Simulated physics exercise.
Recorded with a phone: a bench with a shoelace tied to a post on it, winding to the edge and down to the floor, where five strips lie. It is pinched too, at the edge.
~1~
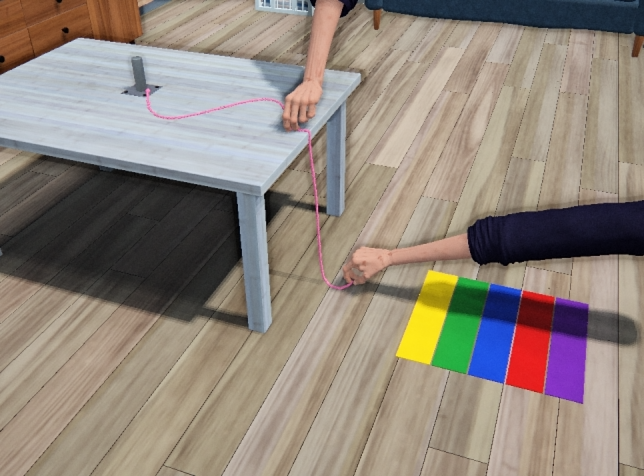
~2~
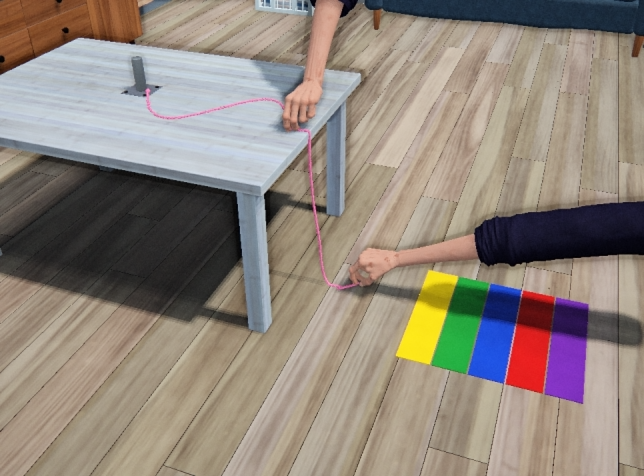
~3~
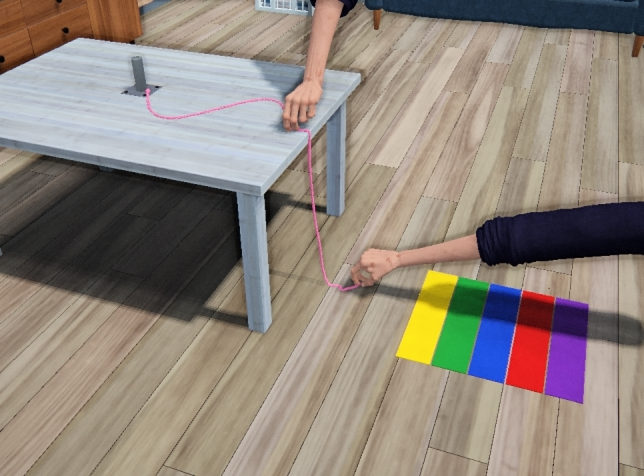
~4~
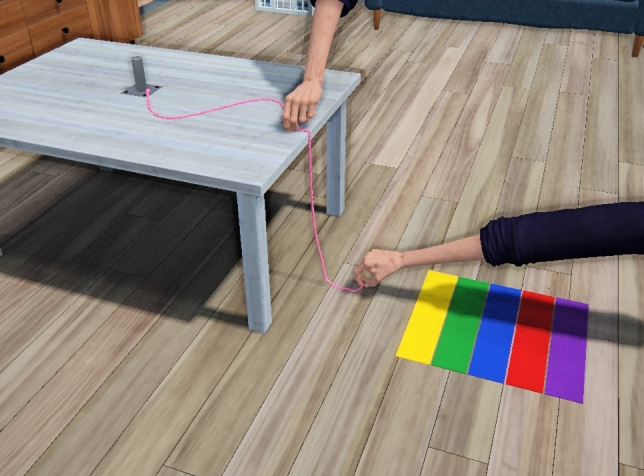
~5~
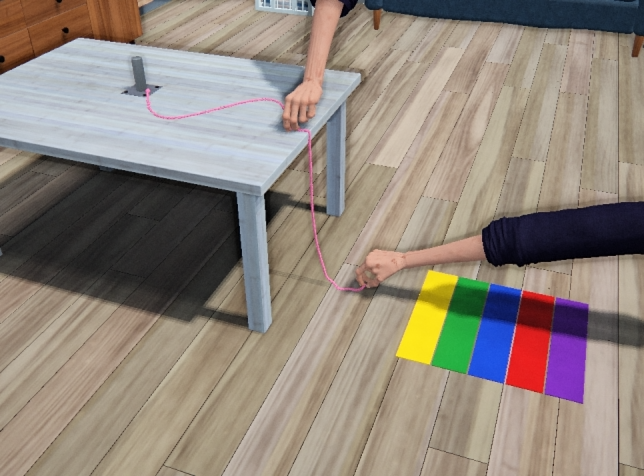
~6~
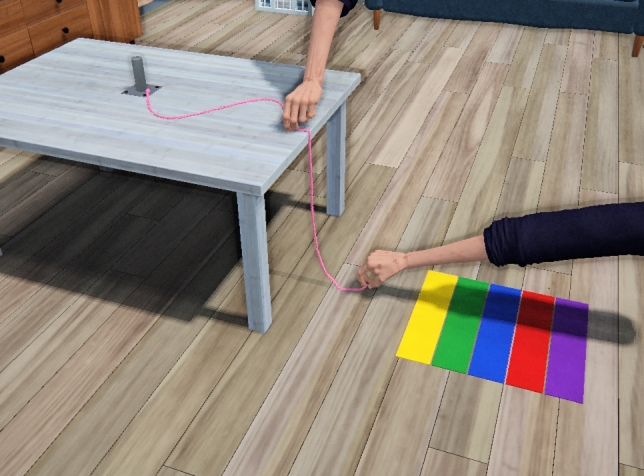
Hand holding the end of a pink shoelace near the floor edging slightly right beside coloured strips, another pinching it at the table edge.
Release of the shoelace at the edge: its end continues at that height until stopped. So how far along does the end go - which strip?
Along to the purple strip.
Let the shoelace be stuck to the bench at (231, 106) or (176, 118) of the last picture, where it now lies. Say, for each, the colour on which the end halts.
First try blue, second try red.
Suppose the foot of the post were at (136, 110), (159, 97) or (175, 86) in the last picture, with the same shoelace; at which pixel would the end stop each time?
One per try, in order: (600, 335), (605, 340), (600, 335).
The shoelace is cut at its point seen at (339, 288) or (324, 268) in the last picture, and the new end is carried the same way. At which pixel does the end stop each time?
Roughly (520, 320), then roughly (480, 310).
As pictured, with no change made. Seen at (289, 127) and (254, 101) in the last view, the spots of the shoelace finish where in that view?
At (371, 170) for the first, at (297, 120) for the second.
A little later, end near (514, 318); over blue.
Next, end near (549, 325); over red.
When it is tight, end near (570, 330); over purple. It gets as far as the purple strip.
